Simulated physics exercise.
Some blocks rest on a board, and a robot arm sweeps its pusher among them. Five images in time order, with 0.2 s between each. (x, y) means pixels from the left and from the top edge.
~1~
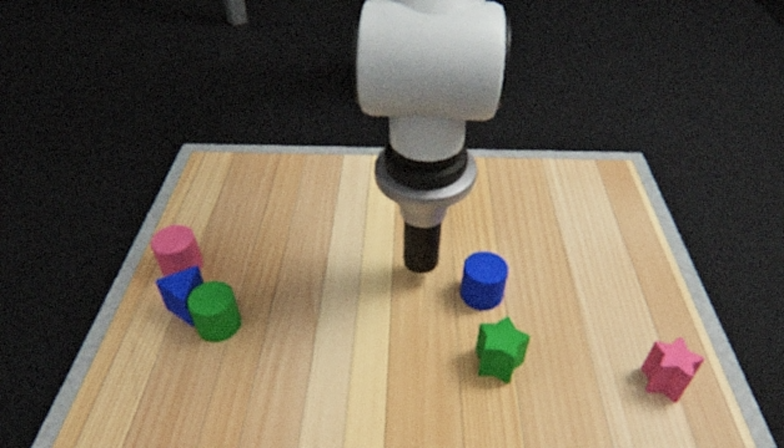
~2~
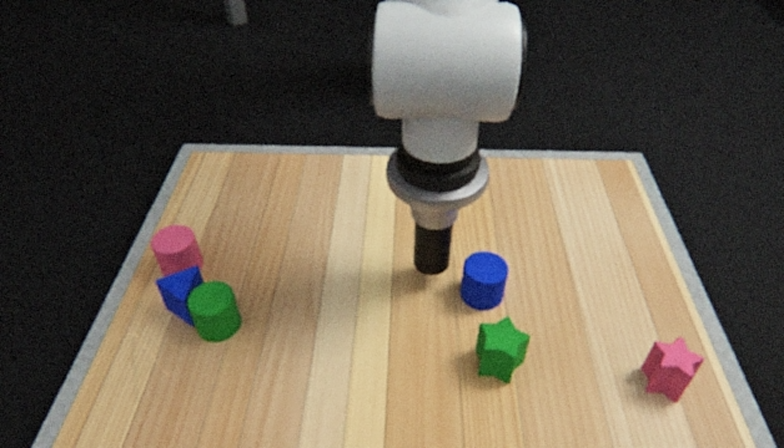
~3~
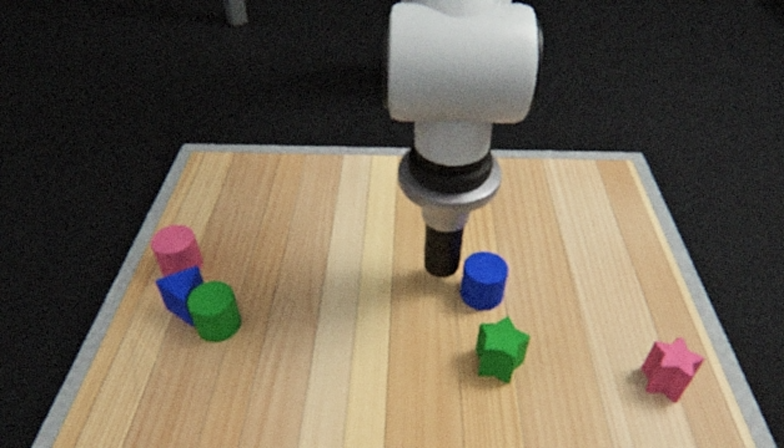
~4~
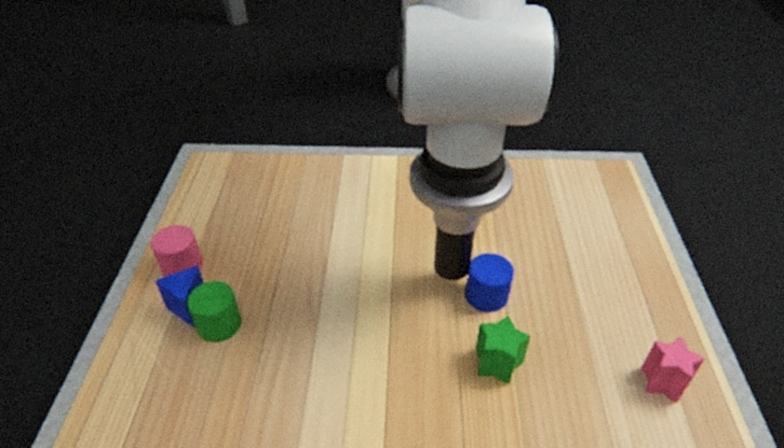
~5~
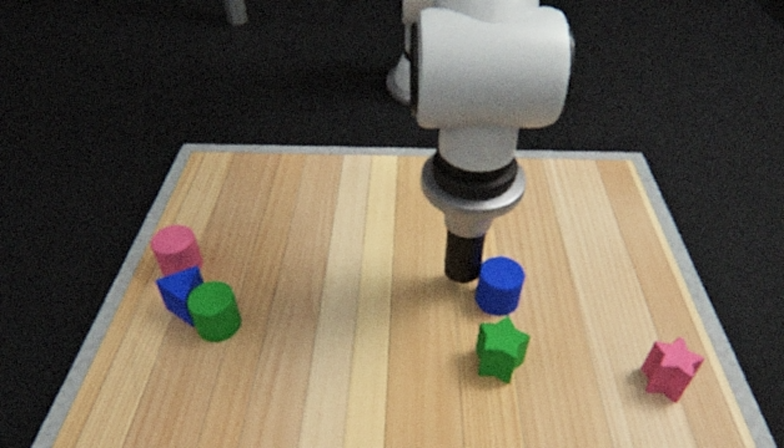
A robot arm moves right across the board and nudges the blue round block rightward.
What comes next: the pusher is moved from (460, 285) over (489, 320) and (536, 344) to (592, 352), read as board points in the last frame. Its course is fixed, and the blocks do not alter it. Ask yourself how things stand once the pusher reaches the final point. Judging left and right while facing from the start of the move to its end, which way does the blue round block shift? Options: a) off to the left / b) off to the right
(a)
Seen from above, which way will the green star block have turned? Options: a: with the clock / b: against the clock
Choice a: With the clock.
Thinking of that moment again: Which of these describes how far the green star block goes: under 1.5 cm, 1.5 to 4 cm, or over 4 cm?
The block shifts less than 1.5 cm.
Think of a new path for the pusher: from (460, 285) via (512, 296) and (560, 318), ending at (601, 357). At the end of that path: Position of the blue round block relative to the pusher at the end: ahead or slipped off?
By the time the path ends, the blue round block is still sitting right in front of the pusher.
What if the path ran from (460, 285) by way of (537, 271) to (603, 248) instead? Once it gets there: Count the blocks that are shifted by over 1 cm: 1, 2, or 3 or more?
It displaces one.
What follows on the original path. One third of the way, pusher at (492, 305); blue round block at (537, 289).
Two thirds of the way, pusher at (542, 330); blue round block at (571, 294); green star block at (515, 343), turned 45° clockwise.
At the end, pusher at (597, 338); blue round block at (597, 290); green star block at (515, 343), turned 45° clockwise; pink star block not moved.
